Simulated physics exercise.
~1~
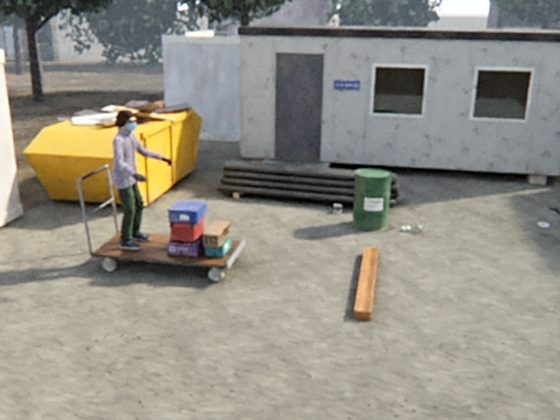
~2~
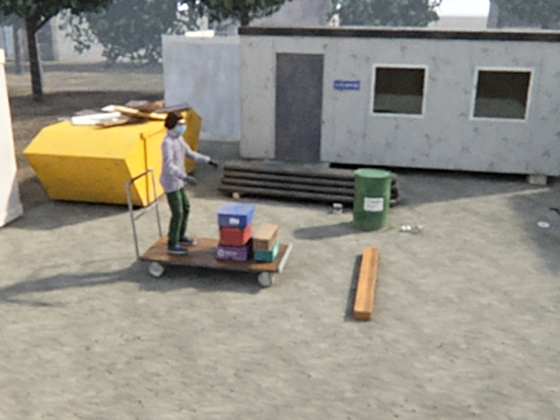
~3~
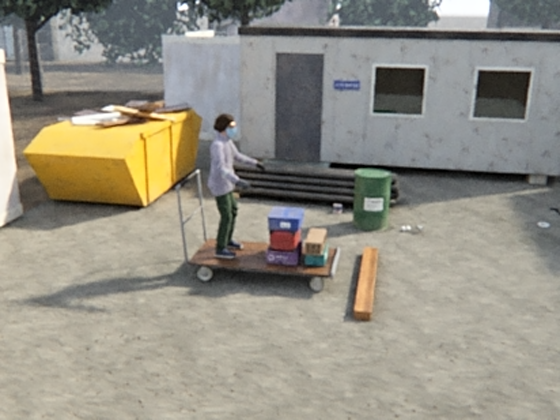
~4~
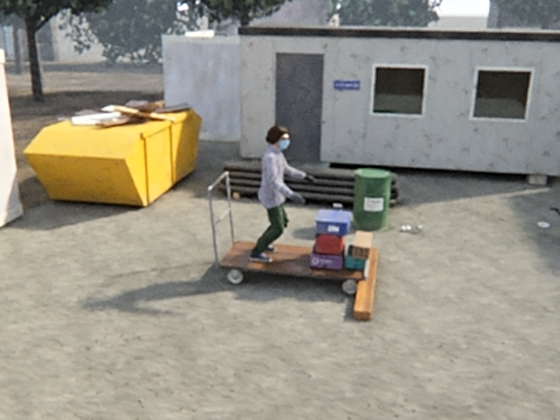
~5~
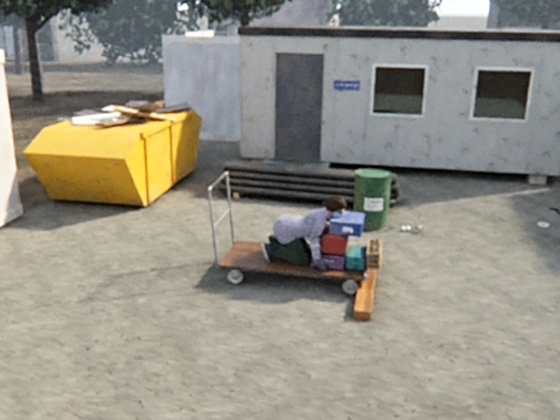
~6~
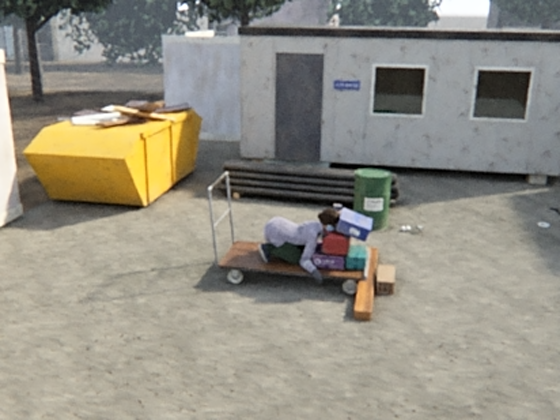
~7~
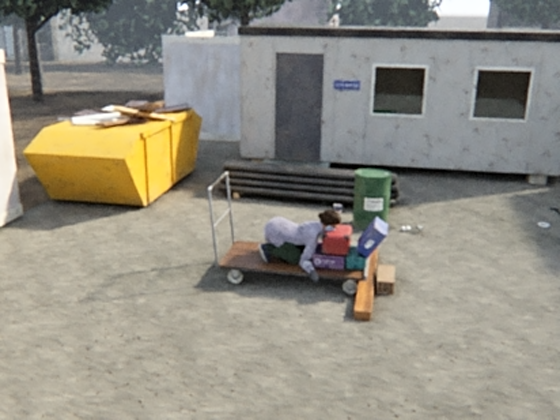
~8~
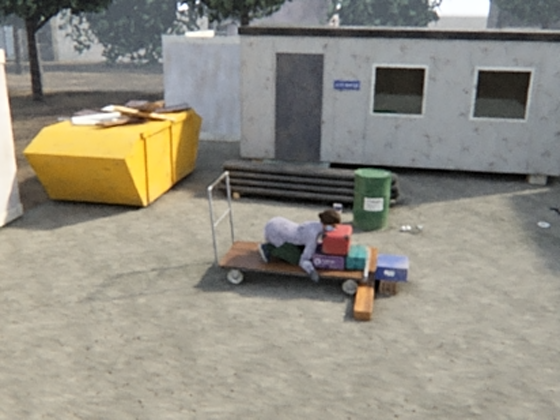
The clip opens on a dusty yard where a masked person in a pale top and green trousers stands on a flat trolley behind stacked colourful boxes, rolling right past a yellow skip. The trolley reaches a wooden beam lying on the ground and stops against it. The rider pitches forward, dropping onto the deck and against the load, while the brown box tips over the front edge and lands beyond the beam. The blue box then tilts, topples and falls after it. At the end the rider lies face down beside the red, purple and teal boxes still aboard.
